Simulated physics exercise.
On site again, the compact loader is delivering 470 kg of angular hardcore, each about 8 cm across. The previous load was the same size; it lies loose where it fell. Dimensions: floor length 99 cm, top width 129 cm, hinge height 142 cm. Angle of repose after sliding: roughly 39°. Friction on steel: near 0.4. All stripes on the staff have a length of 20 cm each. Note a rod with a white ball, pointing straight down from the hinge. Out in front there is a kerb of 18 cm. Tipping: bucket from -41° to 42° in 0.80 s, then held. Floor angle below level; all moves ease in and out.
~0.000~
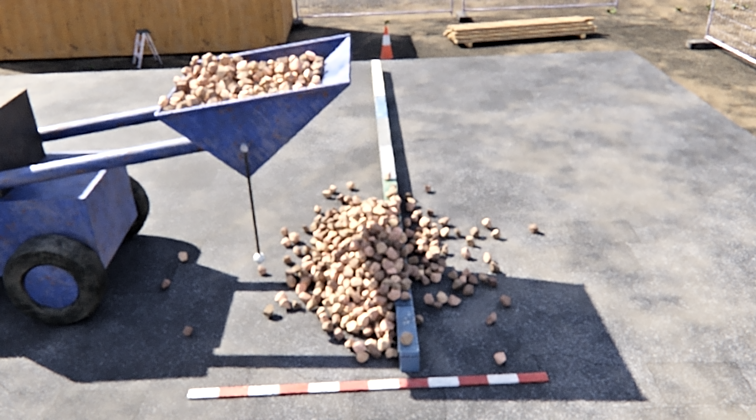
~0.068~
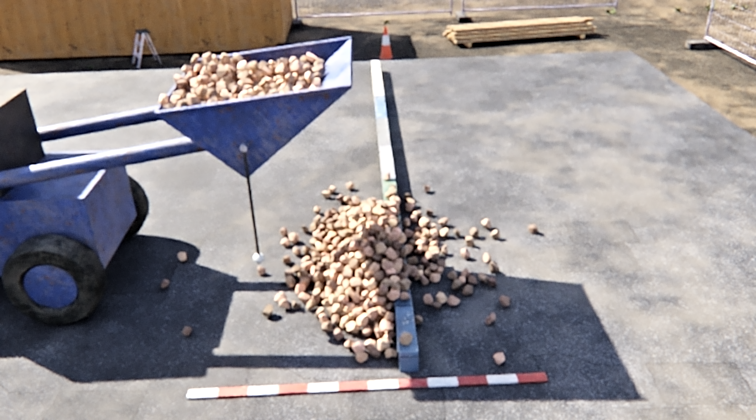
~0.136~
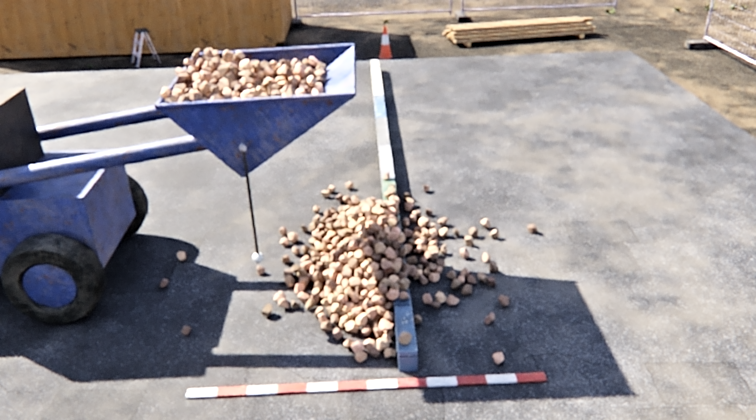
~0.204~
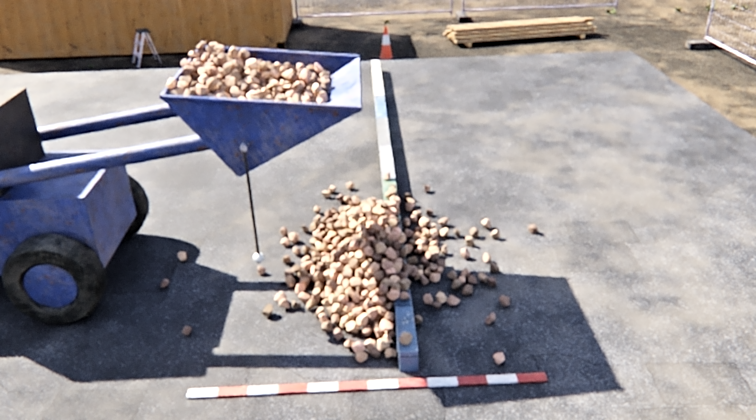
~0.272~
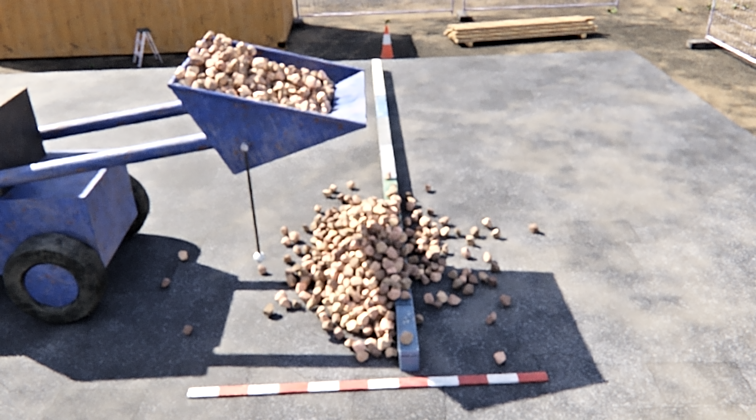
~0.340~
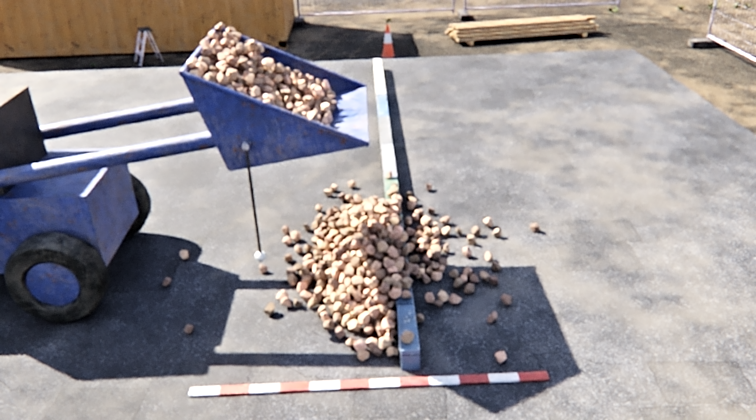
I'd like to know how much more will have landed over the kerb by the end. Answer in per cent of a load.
Roughly 43 in every hundred.
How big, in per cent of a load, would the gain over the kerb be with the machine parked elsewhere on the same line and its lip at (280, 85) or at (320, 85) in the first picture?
I'd expect near 0 per cent first and near 20 per cent next.
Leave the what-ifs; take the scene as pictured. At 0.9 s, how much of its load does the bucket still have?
Reading: Near 85 % of the load.
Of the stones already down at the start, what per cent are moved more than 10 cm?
10 per cent.
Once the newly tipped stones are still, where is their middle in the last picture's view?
(386, 246).
After 0.6 s the floor is at 29°; in per cent of one load, 100 in the bucket, 89 on this side of the kerb, 11 over the kerb; the foremost stones are at (498, 251).
After 0.9 s the floor is at 42°; in per cent of one load, 86 in the bucket, 103 on this side of the kerb, 11 over the kerb; the foremost stones are at (498, 251).
After 1.2 s the floor is at 42°; in per cent of one load, 22 in the bucket, 153 on this side of the kerb, 25 over the kerb; the foremost stones are at (498, 251).
After 4.0 s the floor is at 42°; in per cent of one load, 0 in the bucket, 145 on this side of the kerb, 55 over the kerb; the foremost stones are at (559, 277). Net gain over the kerb, 43.
